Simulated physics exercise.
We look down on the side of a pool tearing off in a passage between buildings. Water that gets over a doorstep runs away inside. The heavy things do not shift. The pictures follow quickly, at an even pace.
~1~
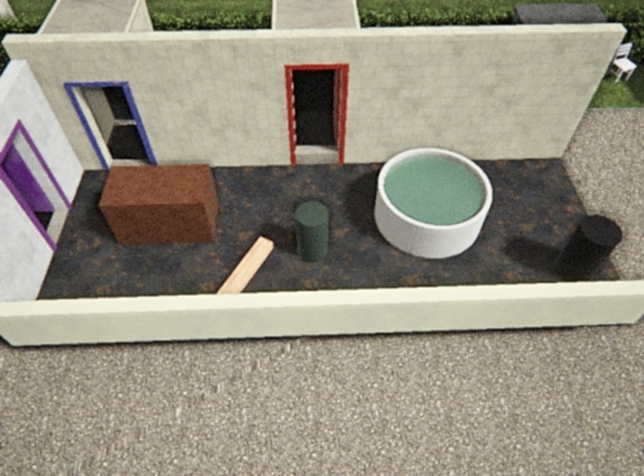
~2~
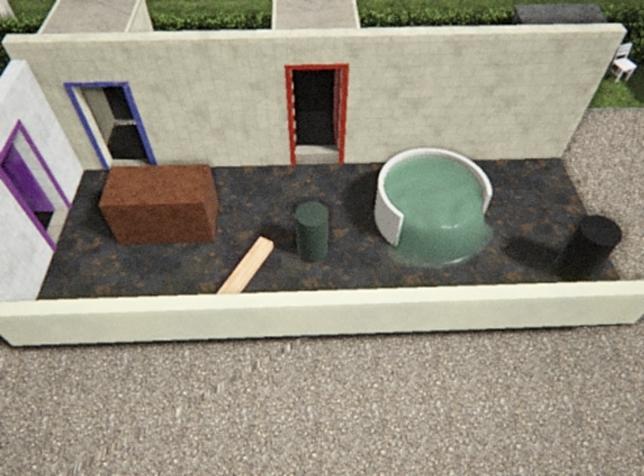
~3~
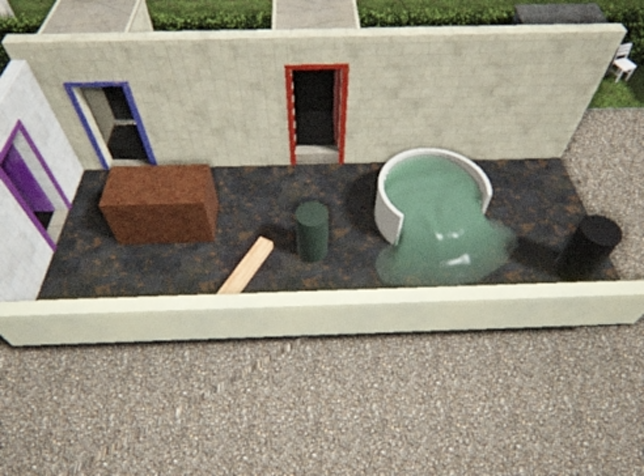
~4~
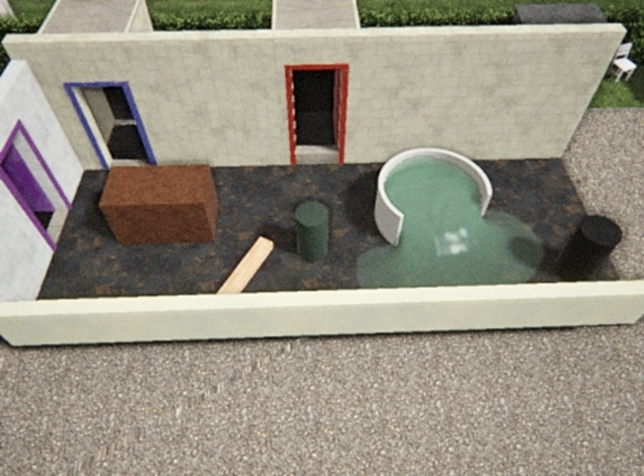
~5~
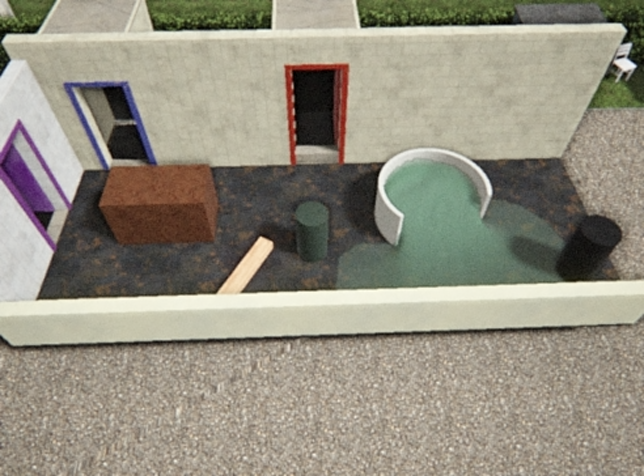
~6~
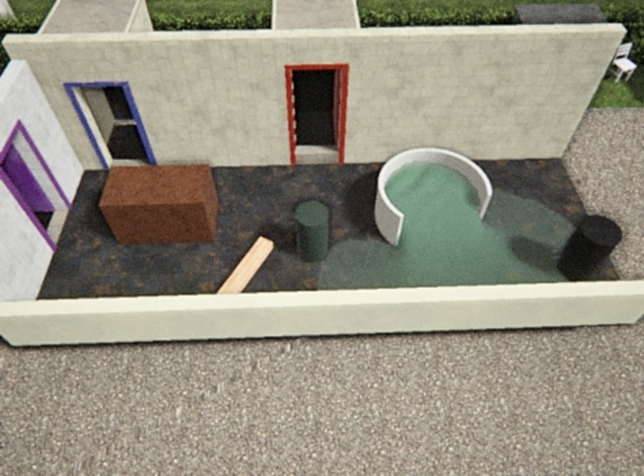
Green water pouring from the open front of a round white pool, spreading across a dark walled passage toward a black cylinder.
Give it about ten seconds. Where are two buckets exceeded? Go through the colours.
One by one: The blue door admits no more than that; the red door admits no more than that; the purple door admits no more than that.
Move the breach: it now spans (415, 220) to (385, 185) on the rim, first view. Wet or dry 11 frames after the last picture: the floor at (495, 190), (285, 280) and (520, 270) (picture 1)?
In that order: Not flooded, under water, dry.
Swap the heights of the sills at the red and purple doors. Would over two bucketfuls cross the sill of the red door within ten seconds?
In short: Red door is over.
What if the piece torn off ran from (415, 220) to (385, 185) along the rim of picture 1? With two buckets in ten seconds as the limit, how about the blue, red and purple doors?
In short: The blue one goes over, the red one is under, the purple one floods.
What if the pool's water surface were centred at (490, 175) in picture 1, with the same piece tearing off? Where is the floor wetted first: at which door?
First comes the red one.
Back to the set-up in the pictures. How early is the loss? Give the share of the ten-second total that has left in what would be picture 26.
I make it 55 per cent.
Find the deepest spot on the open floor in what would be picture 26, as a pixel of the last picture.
I would point to (237, 308).
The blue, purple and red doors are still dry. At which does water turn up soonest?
First comes the red door.
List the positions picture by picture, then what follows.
Still water in the round pool at (434, 189), in the first picture.
Water pours out at (452, 244) and has run to (391, 249), in the second picture.
The front is at (513, 237), out from the gap at (451, 246), in the third picture.
Water pours out at (450, 248) and has run to a hidden place, in the fourth picture.
The front is at a hidden place, out from the gap at (450, 248), in the fifth picture.
The front is at a hidden place, out from the gap at (450, 248), in the sixth picture.
A moment on, water covers 25 % of the floor; the blue door not reached, the red door not reached, the purple door not reached.
Next, water covers 35 % of the floor; the blue door not reached, the red door not reached, the purple door not reached.
Then, water covers 65 % of the floor; the blue door not reached, the red door not reached, the purple door not reached.
Later, water covers 75 % of the floor; the blue door not reached, the red door wet at the sill, nothing in, the purple door wet at the sill, nothing in.
In the end, water covers 90 % of the floor; the blue door wet at the sill, nothing in, the red door wet at the sill, nothing in, the purple door wet at the sill, nothing in.
